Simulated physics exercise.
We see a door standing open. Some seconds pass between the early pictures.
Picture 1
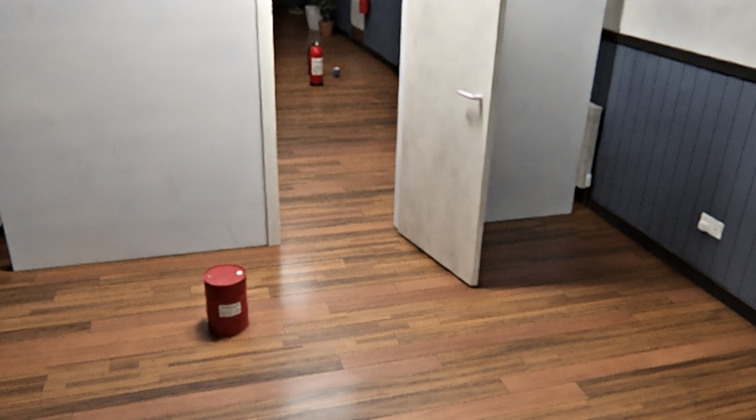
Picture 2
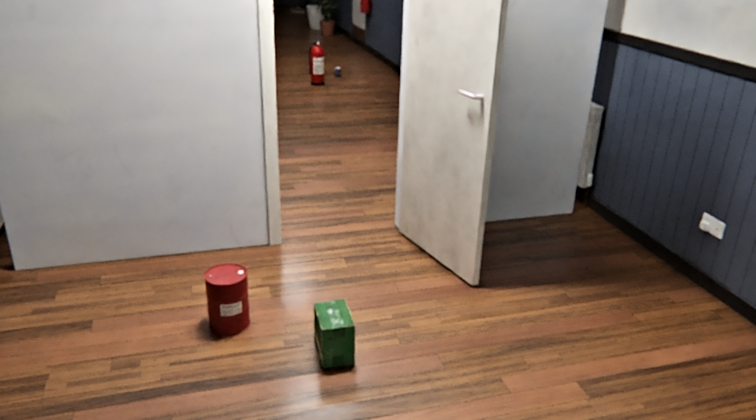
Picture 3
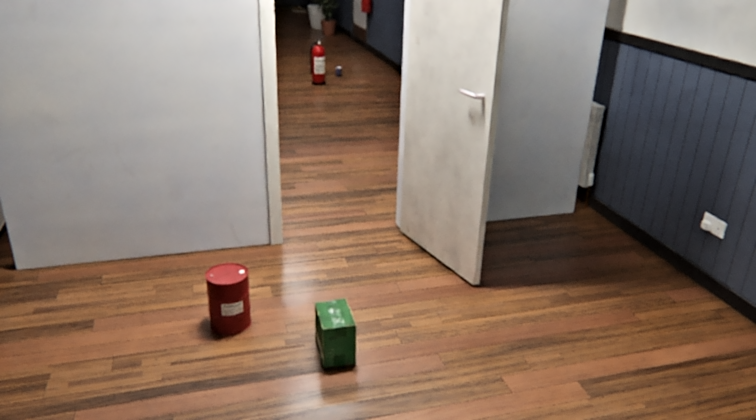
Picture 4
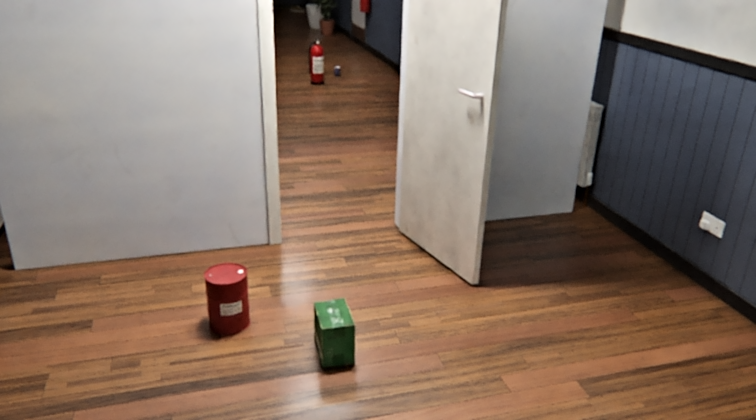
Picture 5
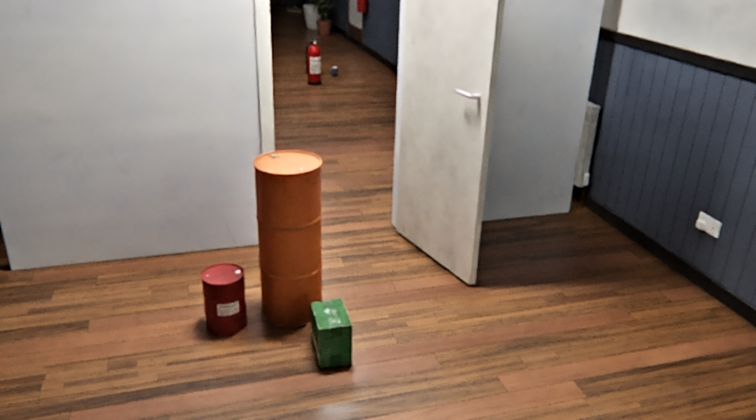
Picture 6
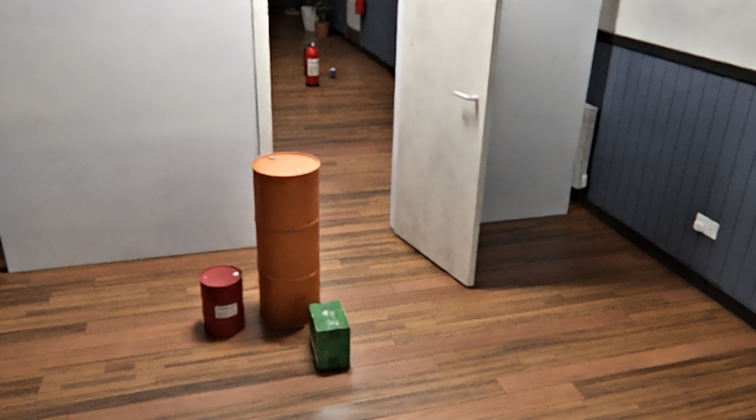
Door standing wide open and still beside a red canister, with a green parcel and then a tall orange drum appearing.
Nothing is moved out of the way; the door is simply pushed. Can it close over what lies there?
The door reaches the frame.
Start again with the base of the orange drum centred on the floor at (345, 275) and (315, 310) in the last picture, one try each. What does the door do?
In the first case it is blocked; in the second case it closes.
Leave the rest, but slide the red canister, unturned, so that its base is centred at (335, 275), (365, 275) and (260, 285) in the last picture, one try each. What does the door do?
First, it jams; second, it stops short; third, it reaches the frame.
Then, 0.90 s after the last picture, open by 69°.
Then, 1.50 s after the last picture, open by 36°.
At rest, open by 0°; all 3 in place. Seen from the same camera at the end, orange drum near (288, 242).
